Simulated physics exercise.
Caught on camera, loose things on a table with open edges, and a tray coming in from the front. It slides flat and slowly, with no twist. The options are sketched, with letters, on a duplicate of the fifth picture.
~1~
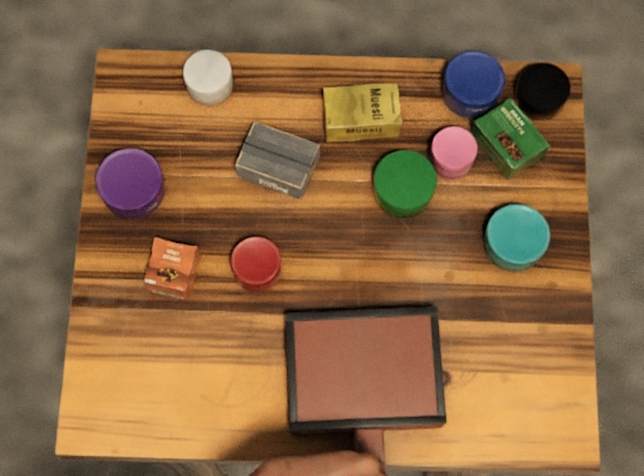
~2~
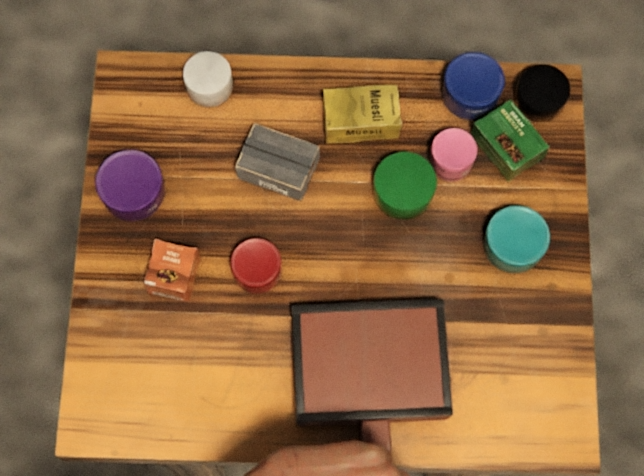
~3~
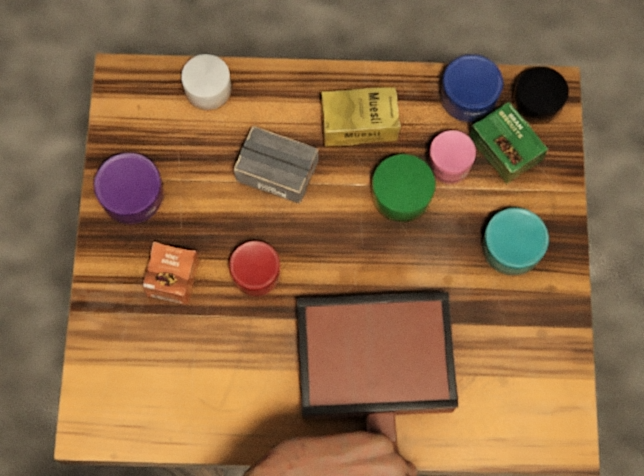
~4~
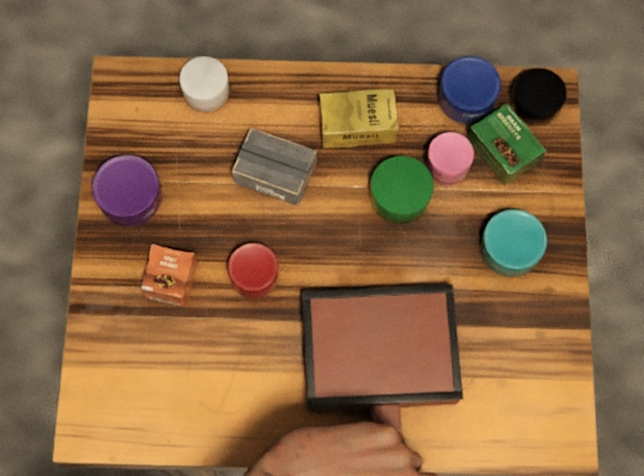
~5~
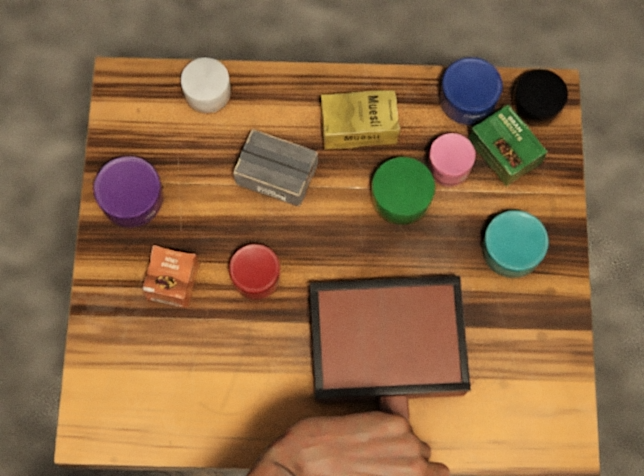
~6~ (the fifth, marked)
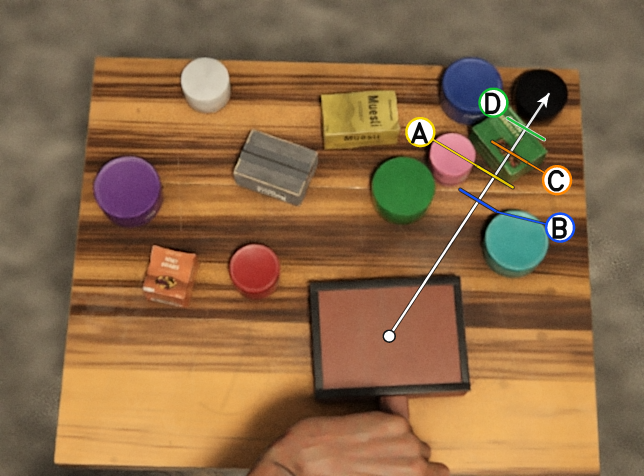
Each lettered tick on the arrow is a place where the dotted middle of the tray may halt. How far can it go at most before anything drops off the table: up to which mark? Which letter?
No farther than B.
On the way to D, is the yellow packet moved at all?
By then, yes.
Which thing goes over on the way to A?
The turquoise jar.
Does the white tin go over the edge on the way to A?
No.
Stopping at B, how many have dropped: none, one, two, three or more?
The count is none.
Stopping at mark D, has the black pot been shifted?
Yes.
On the copy, A at (495, 177); B at (479, 201); C at (510, 152); D at (526, 129); the arrow from (389, 336) to (548, 94); the white dot at (389, 336).
On B. First, tray (421, 290); turquoise jar (522, 242); white tin (206, 86).
Then, tray (454, 240); turquoise jar (557, 227); green pot (399, 161).
Finally, tray (476, 207); turquoise jar (582, 220); blue tub (462, 82); nothing has fallen.
By contrast, A drops the turquoise jar; C drops the blue tub, turquoise jar and black pot; D drops the blue tub, turquoise jar, black pot and green packet.
